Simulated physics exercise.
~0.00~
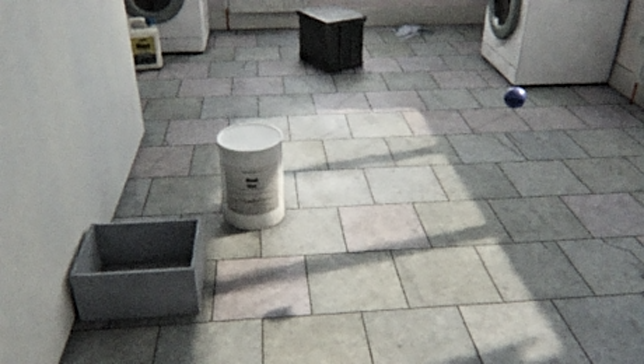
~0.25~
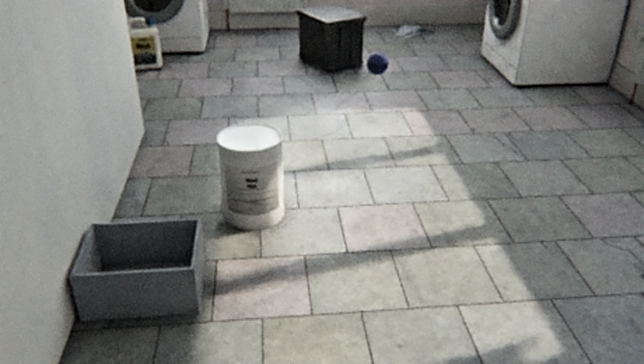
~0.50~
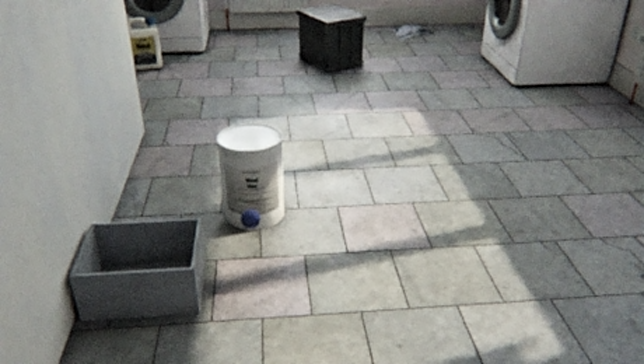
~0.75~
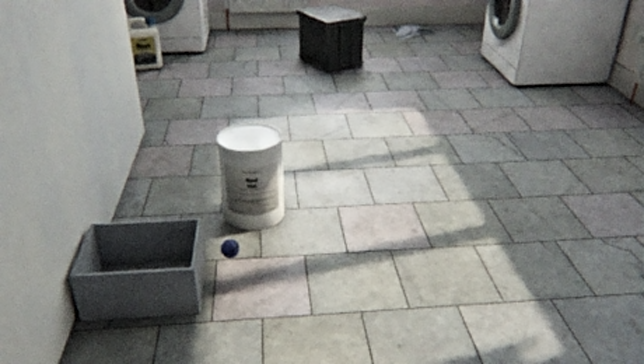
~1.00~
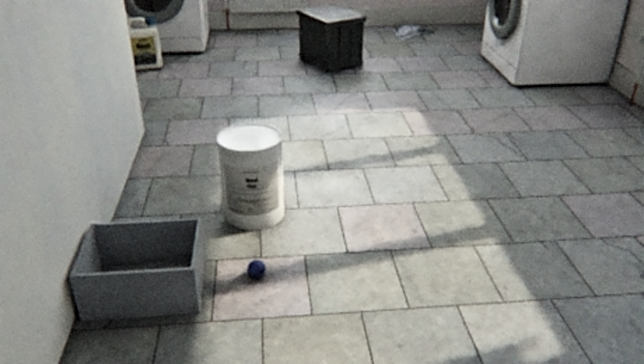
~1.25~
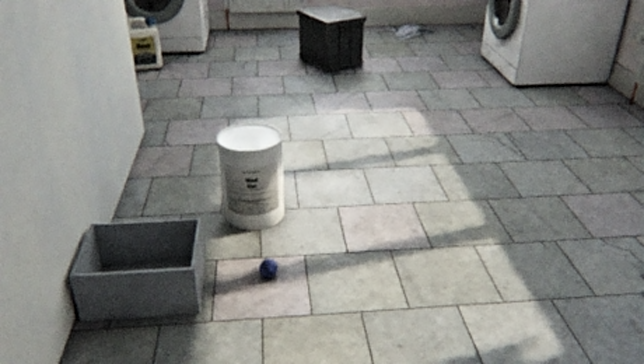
A tiled laundry room floor is seen from slightly above, with sunlight falling across it and front-loading washing machines along the far side. An empty grey box sits at the lower left against a white wall, a white pail stands just beyond it, and a dark crate rests farther back. A small blue ball comes in from the upper right, moves left past the crate, then drops to the base of the pail. It continues down toward the box, turns back to the right and stops on the tiles, outside the box, while the pail stays in place.
